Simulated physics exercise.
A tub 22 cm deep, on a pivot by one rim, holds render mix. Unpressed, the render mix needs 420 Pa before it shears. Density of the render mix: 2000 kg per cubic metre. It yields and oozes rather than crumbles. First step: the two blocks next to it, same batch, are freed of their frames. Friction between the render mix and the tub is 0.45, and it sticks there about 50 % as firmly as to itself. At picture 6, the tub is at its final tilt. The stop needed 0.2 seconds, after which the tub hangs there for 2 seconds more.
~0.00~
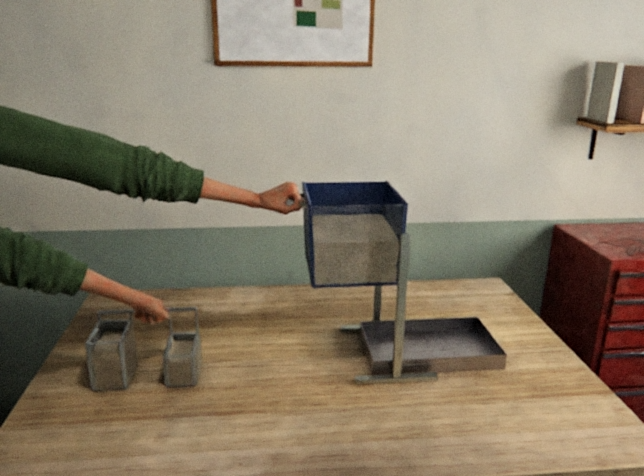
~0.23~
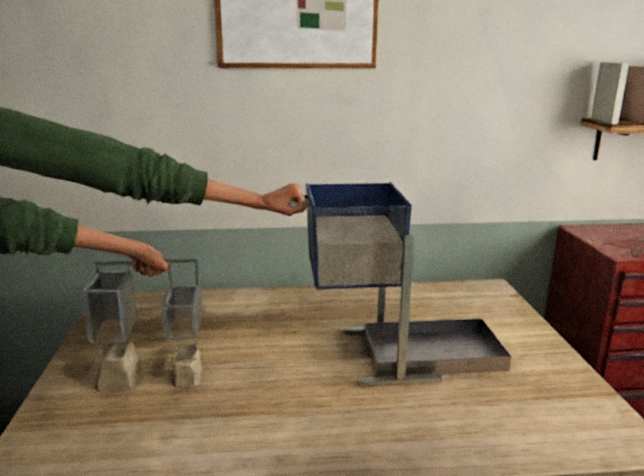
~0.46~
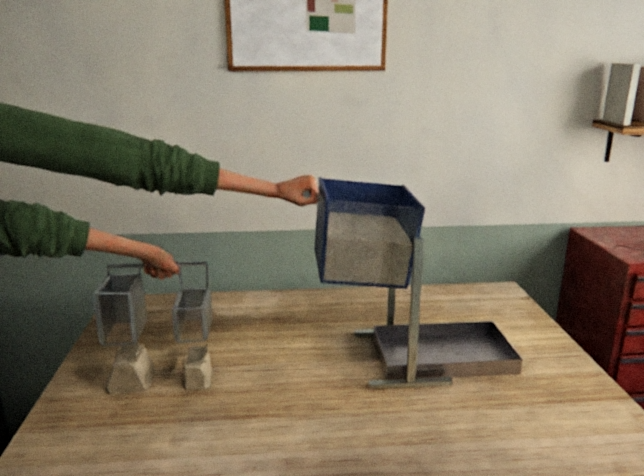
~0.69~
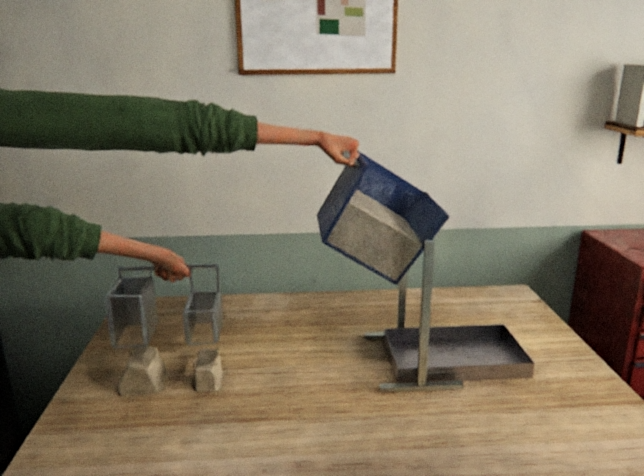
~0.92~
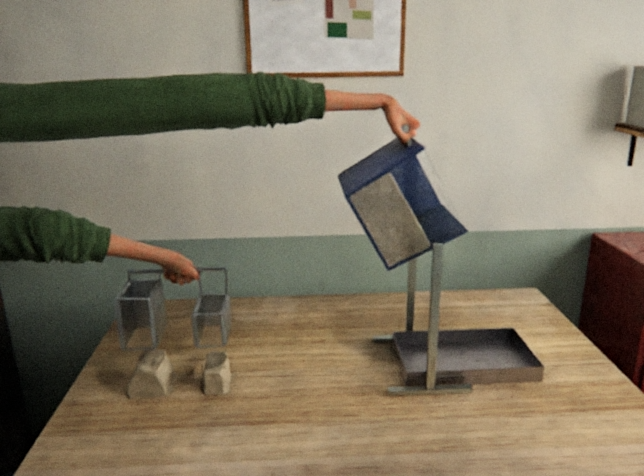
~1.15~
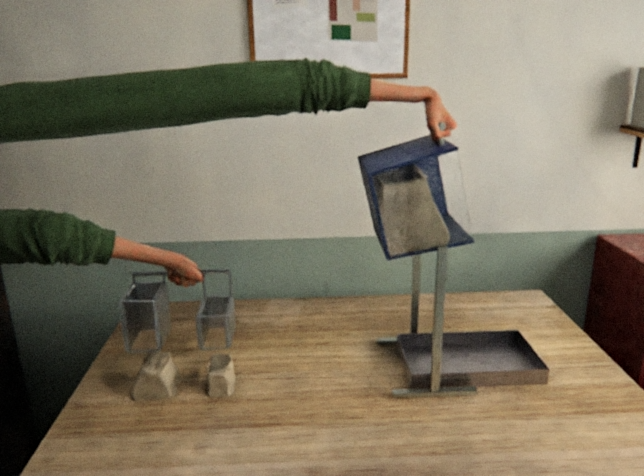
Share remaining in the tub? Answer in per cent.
Close to 100 %.
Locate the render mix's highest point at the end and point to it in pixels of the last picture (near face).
Somewhere near (403, 196) in the last view.
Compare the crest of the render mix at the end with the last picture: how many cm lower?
About 4 cm.
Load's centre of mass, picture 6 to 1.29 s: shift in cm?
3 cm.
After 1.29 s, the tub is at 77 degrees and holds 100 %.
After 1.46 s, the tub is at 77 degrees and holds 100 %.
After 1.63 s, the tub is at 77 degrees and holds 100 %.
After 1.80 s, the tub is at 77 degrees and holds 100 %.
After 3.15 s, the tub is at 77 degrees and holds 100 %.
